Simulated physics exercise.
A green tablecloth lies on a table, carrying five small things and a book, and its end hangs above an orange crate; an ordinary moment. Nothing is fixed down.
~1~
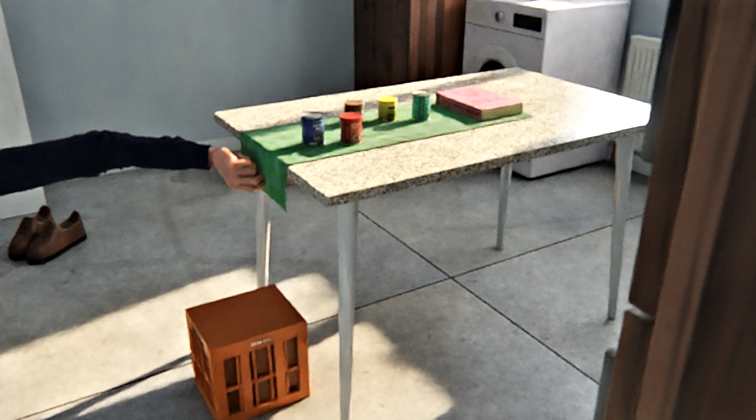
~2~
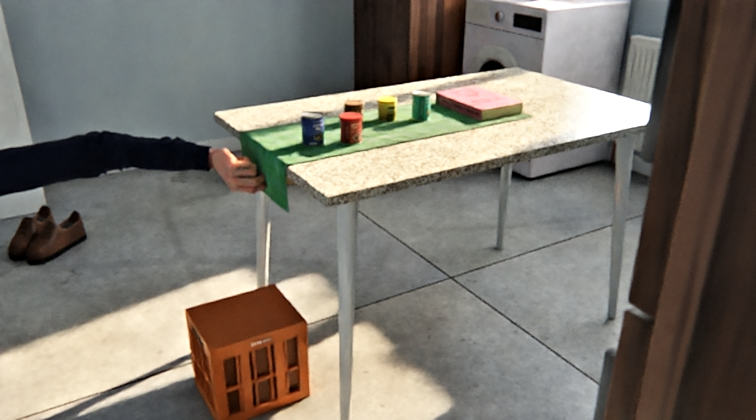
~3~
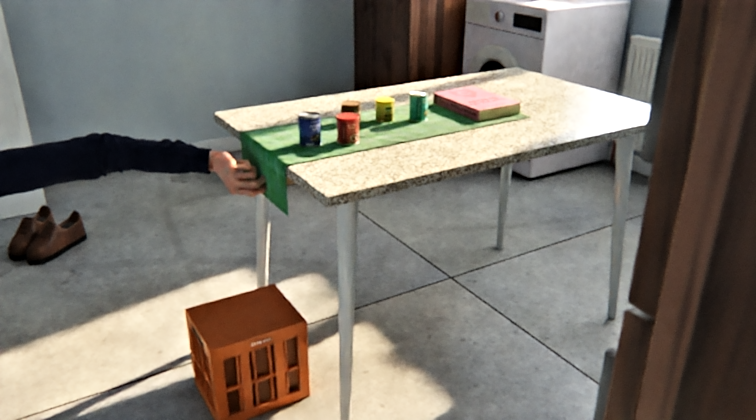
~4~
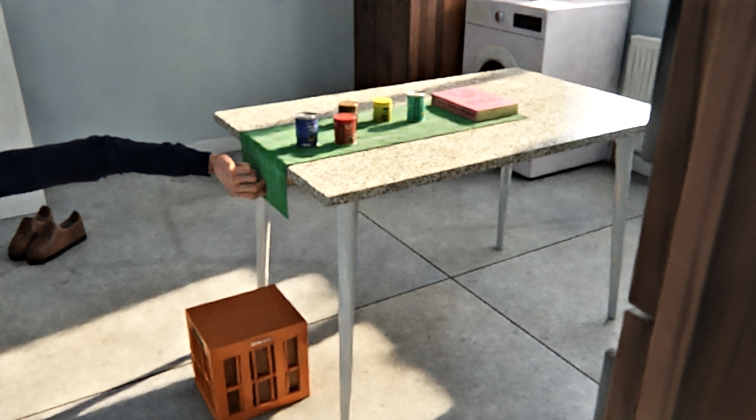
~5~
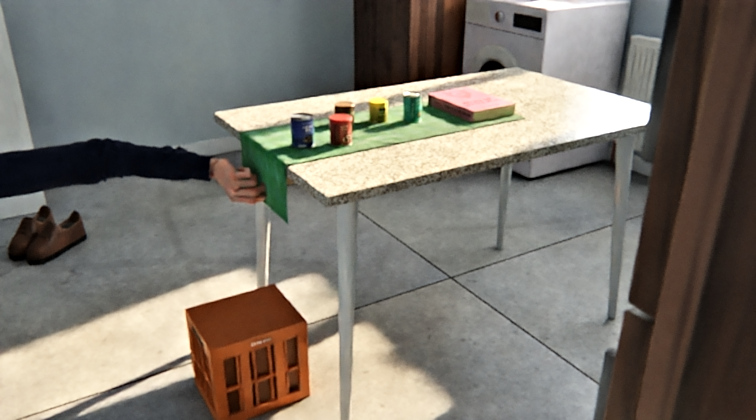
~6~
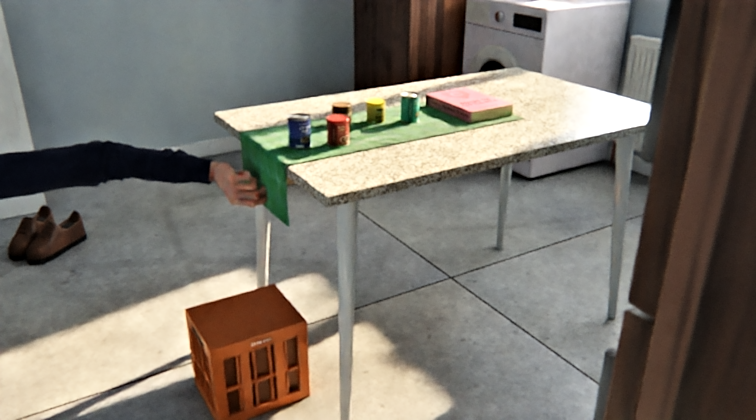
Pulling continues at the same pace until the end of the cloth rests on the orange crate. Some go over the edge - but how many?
What comes down is a trio.
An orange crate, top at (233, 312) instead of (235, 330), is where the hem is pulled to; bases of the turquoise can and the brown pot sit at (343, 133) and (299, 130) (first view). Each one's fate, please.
The turquoise can? Lost. The brown pot? Lost.
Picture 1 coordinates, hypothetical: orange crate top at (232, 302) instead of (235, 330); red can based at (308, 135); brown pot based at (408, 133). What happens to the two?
As for the red can, it leaves the top; as for the brown pot, it holds its spot.
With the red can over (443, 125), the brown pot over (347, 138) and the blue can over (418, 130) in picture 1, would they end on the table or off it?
Red can: Still up. Brown pot: Gone off. Blue can: Still up.
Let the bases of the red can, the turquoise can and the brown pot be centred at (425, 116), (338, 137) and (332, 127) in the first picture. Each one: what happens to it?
Note: Red can kept on top; turquoise can lost; brown pot lost.
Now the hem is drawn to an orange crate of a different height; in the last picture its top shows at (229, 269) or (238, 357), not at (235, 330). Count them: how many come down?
If so, 1 and 4.
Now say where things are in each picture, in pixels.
The first frame shows hem (287, 212); blue can (312, 114); red can (351, 115); brown pot (354, 102); yellow pot (388, 99); turquoise can (422, 92); top of the crate (235, 330).
The second frame shows hem (289, 212); blue can (312, 114).
The third frame shows hem (288, 216); red can (348, 116).
The fourth frame shows hem (289, 219); brown pot (348, 103); top of the crate (235, 330).
The fifth frame shows hem (288, 224); yellow pot (378, 100).
The sixth frame shows hem (289, 226); blue can (299, 116); red can (338, 118); brown pot (342, 104); yellow pot (376, 101); turquoise can (410, 94).
A little later, hem near (266, 249); blue can gone.
Next, hem near (268, 292); blue can and red can gone.
When it is over, hem on the crate; blue can, red can and brown pot gone. The table loses three.
